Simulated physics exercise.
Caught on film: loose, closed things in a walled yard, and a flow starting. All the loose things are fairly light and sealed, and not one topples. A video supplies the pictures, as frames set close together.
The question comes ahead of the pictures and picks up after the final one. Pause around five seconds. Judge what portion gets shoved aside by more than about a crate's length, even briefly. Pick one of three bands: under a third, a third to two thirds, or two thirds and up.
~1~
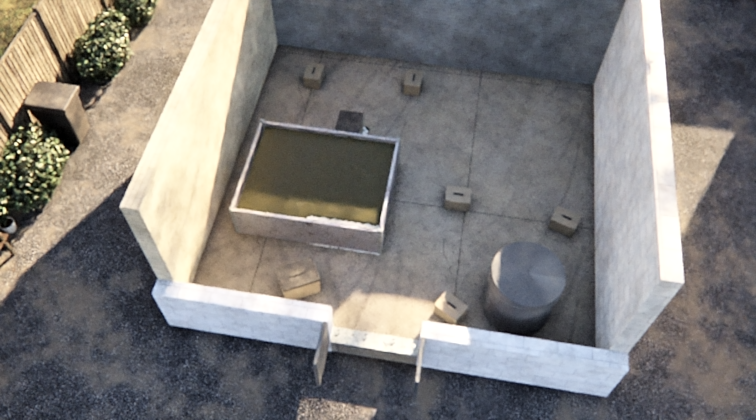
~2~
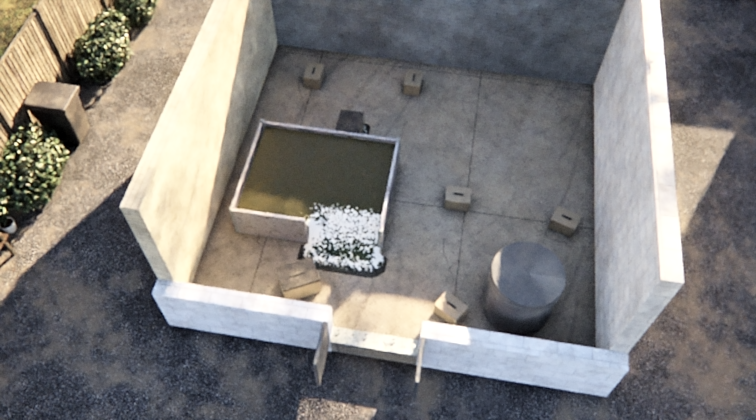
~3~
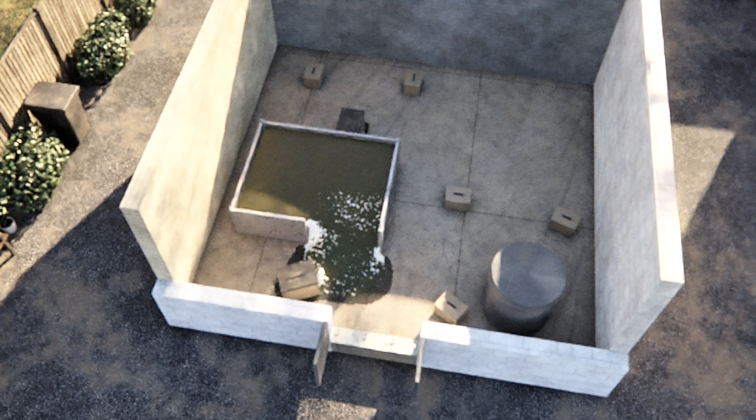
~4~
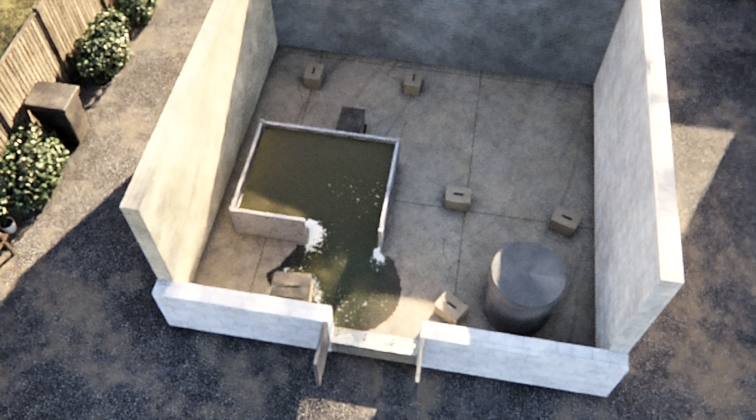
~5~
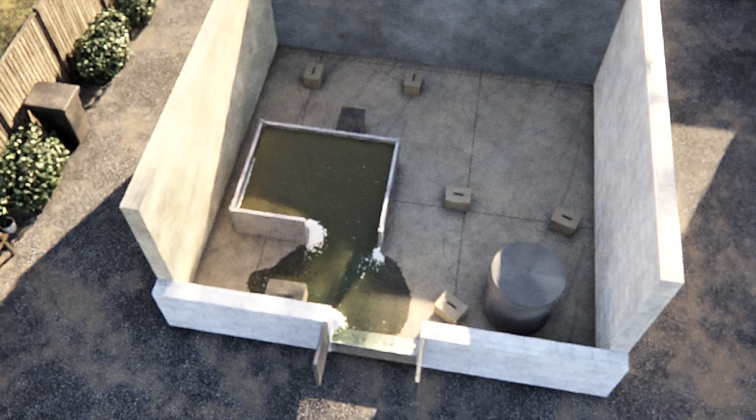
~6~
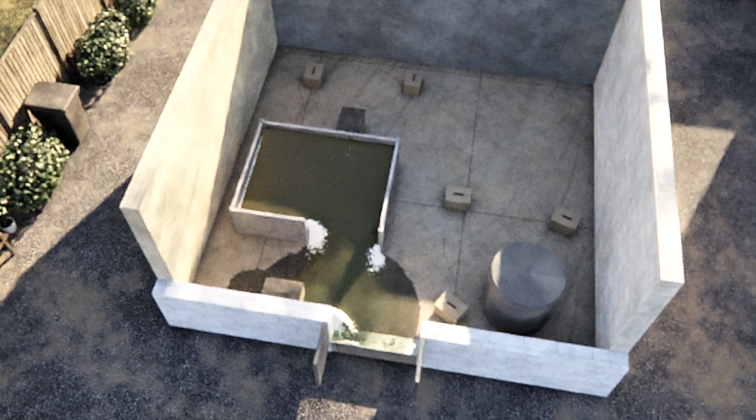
Under a third.
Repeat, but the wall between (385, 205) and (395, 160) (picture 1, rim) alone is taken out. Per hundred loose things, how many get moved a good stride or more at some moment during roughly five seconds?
By my reckoning, around 40 percent.
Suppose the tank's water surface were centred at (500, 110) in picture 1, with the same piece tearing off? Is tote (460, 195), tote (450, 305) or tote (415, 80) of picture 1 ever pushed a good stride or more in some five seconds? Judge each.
Object by object, in turn: Lingered near its place, travelled a good distance, lingered near its place.
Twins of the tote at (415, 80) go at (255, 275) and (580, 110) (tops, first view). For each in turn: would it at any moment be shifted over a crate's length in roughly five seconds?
Well, one then the other: Carried that far, not carried that far.
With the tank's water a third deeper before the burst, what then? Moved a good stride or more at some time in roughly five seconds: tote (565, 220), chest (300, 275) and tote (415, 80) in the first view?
Answers in the order asked: Went past the threshold, went past the threshold, stayed within the threshold.
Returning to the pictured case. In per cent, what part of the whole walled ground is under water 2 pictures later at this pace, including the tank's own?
Close to 20 per cent, tank included.
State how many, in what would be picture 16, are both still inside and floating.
My count is 1.
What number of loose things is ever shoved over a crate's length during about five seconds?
Count: 1.
A moment on, 0 of 7 are well off their spots; 0 afloat.
Next, 1 of 7 are well off their spots; 1 afloat.
Later, 1 of 7 are well off their spots; 1 afloat.
In the end, 1 of 7 are well off their spots, and 1 have been at some point; 1 afloat.
